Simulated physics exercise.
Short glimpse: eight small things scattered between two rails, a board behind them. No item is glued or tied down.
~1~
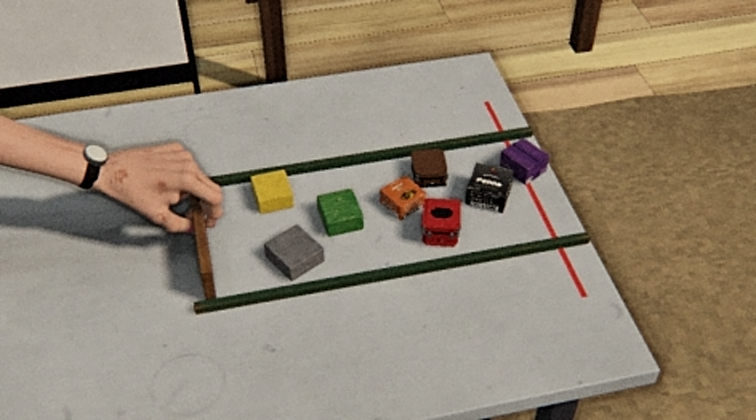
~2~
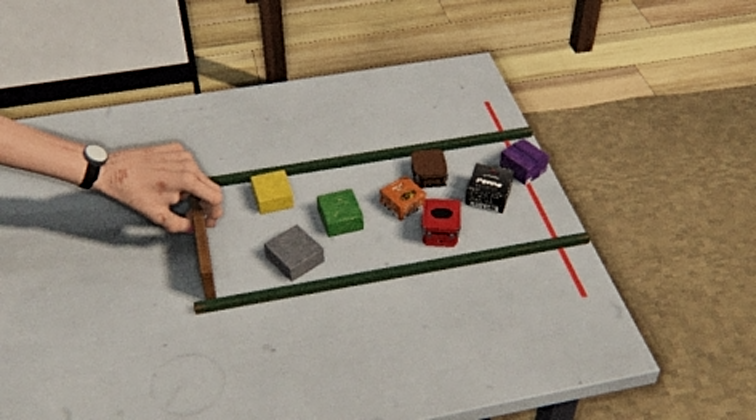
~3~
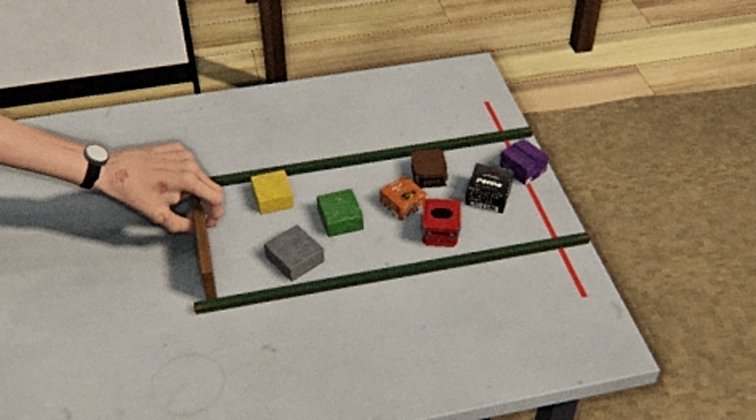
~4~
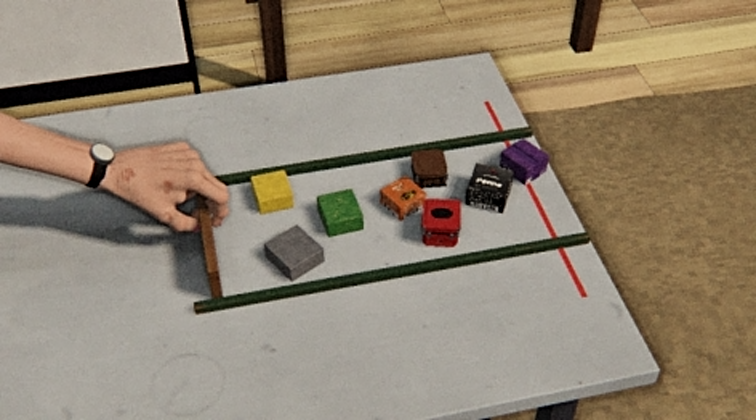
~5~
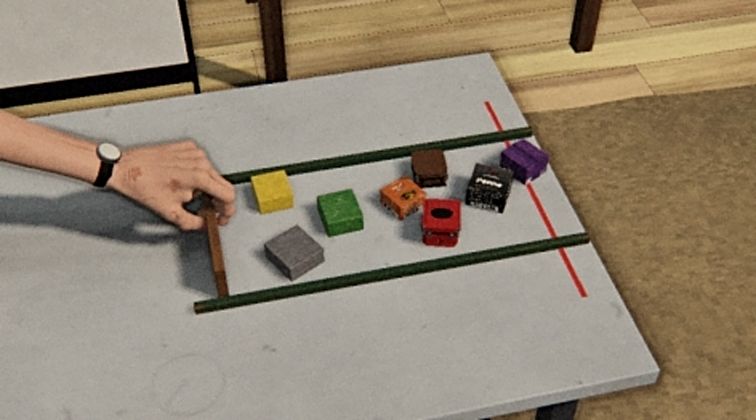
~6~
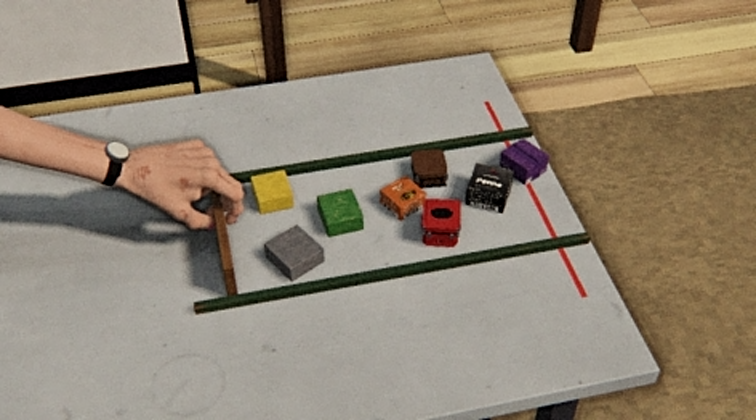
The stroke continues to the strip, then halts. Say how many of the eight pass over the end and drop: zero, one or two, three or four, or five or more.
Five or beyond lost.
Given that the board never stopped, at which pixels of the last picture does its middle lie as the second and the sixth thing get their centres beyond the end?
I'd say close to (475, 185), then close to (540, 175).
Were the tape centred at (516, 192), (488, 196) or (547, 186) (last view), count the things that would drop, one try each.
Floor tally per try: 5 / 2 / 8.
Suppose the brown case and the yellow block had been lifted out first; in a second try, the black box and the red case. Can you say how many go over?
Result, first then second: 3, 3.
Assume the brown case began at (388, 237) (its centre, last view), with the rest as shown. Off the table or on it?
Placed like that, the brown case cannot stay.
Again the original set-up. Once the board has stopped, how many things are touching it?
Result: 3 in all.
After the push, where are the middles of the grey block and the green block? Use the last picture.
Final positions: Near (567, 212); near (547, 179).
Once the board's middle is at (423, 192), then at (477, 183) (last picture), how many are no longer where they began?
Tally at point one: 8; at point two: 8.
Soon after, none off yet; purple box at rest near (524, 162); black box at rest near (489, 188); brown case at rest near (431, 169).
In the end, the number that fall off is five or more; gone, orange box, red case, brown case, black box and purple box.
